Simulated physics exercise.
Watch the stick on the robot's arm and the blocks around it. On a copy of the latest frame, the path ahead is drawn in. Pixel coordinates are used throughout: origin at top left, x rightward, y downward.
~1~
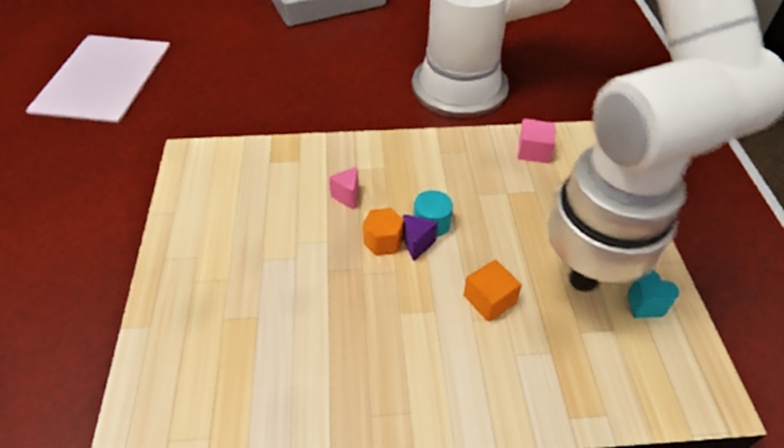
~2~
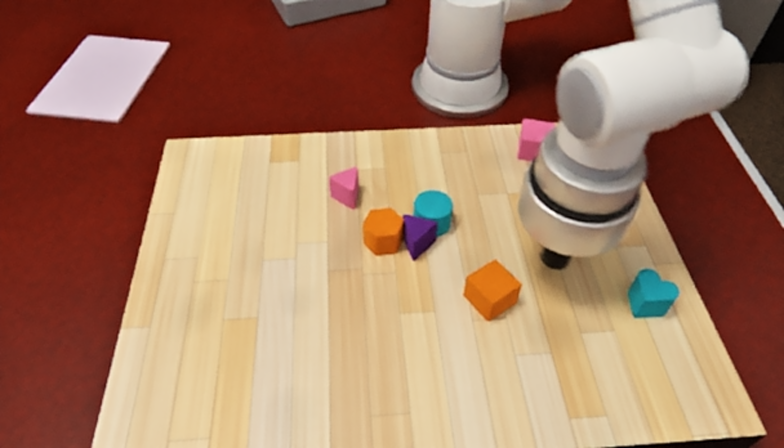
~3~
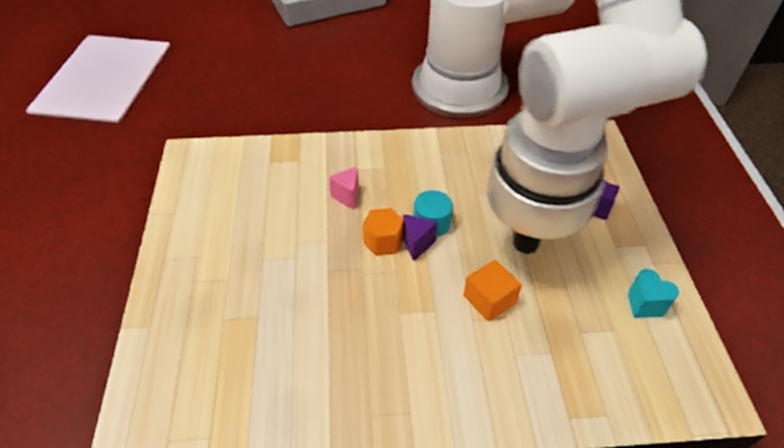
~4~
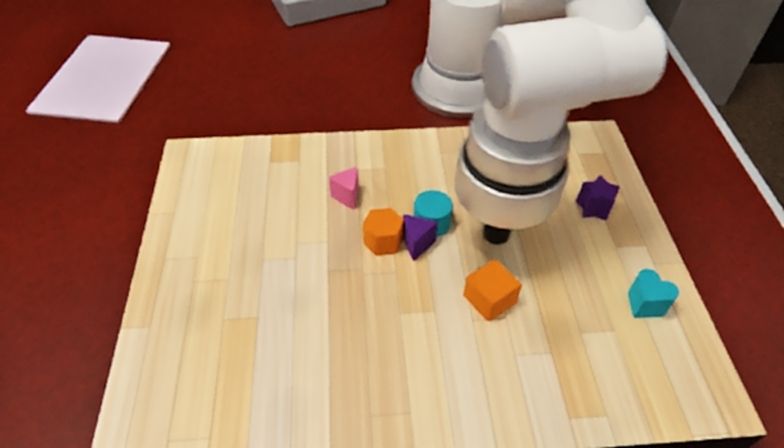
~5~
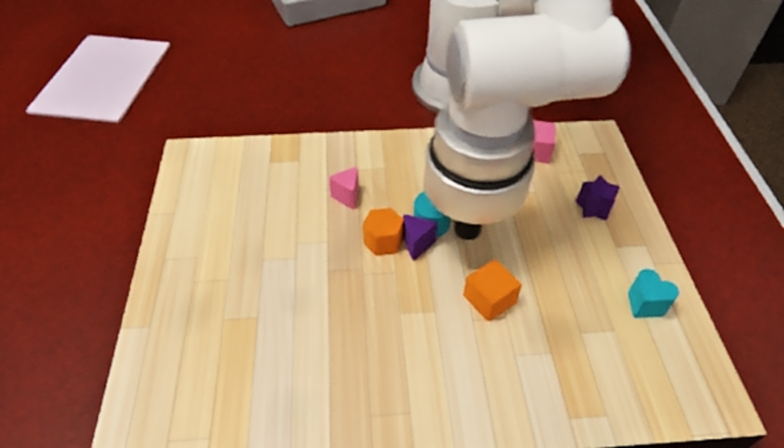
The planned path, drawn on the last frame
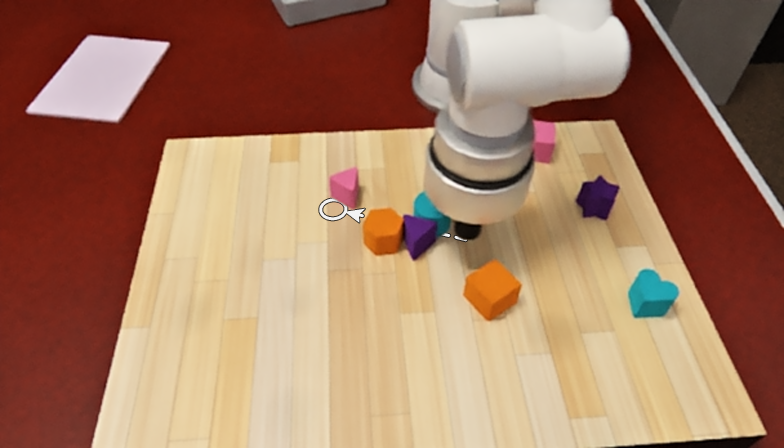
A light wooden board on a dark red surface is seen from above at an angle, with a pale sheet at the upper left. Pink, orange, purple and turquoise blocks sit across its middle and right side beneath a white robot arm. The arm sweeps its dark-tipped stick leftward from near the turquoise heart, passing above the orange cube toward the central cluster, while the blocks and camera stay still.
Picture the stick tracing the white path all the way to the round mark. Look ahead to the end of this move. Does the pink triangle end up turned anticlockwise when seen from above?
The answer is no.
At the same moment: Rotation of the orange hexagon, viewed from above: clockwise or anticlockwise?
Looking down on the board, it turns counter-clockwise.
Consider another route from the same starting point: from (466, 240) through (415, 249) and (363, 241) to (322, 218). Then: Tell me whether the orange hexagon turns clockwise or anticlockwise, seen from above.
Overhead view: Anti-clockwise.
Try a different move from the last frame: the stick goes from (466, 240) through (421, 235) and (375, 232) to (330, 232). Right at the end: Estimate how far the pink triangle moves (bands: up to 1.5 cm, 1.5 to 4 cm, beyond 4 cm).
Shift: Under 1.5 cm.
The drawn path runs in a line from (466, 240) to (333, 209).
On the path given first. One third of the way, stick at (420, 220); purple triangle at (415, 228), turned 10° clockwise; turquoise round block at (403, 188).
Two thirds of the way, stick at (376, 210); orange hexagon at (372, 224), turned 30° anticlockwise; purple triangle at (415, 229); turquoise round block at (387, 177).
At the end, stick at (332, 201); pink triangle at (336, 171), turned 65° clockwise; orange hexagon at (372, 224), turned 30° anticlockwise; purple triangle at (415, 229); turquoise round block at (387, 177).
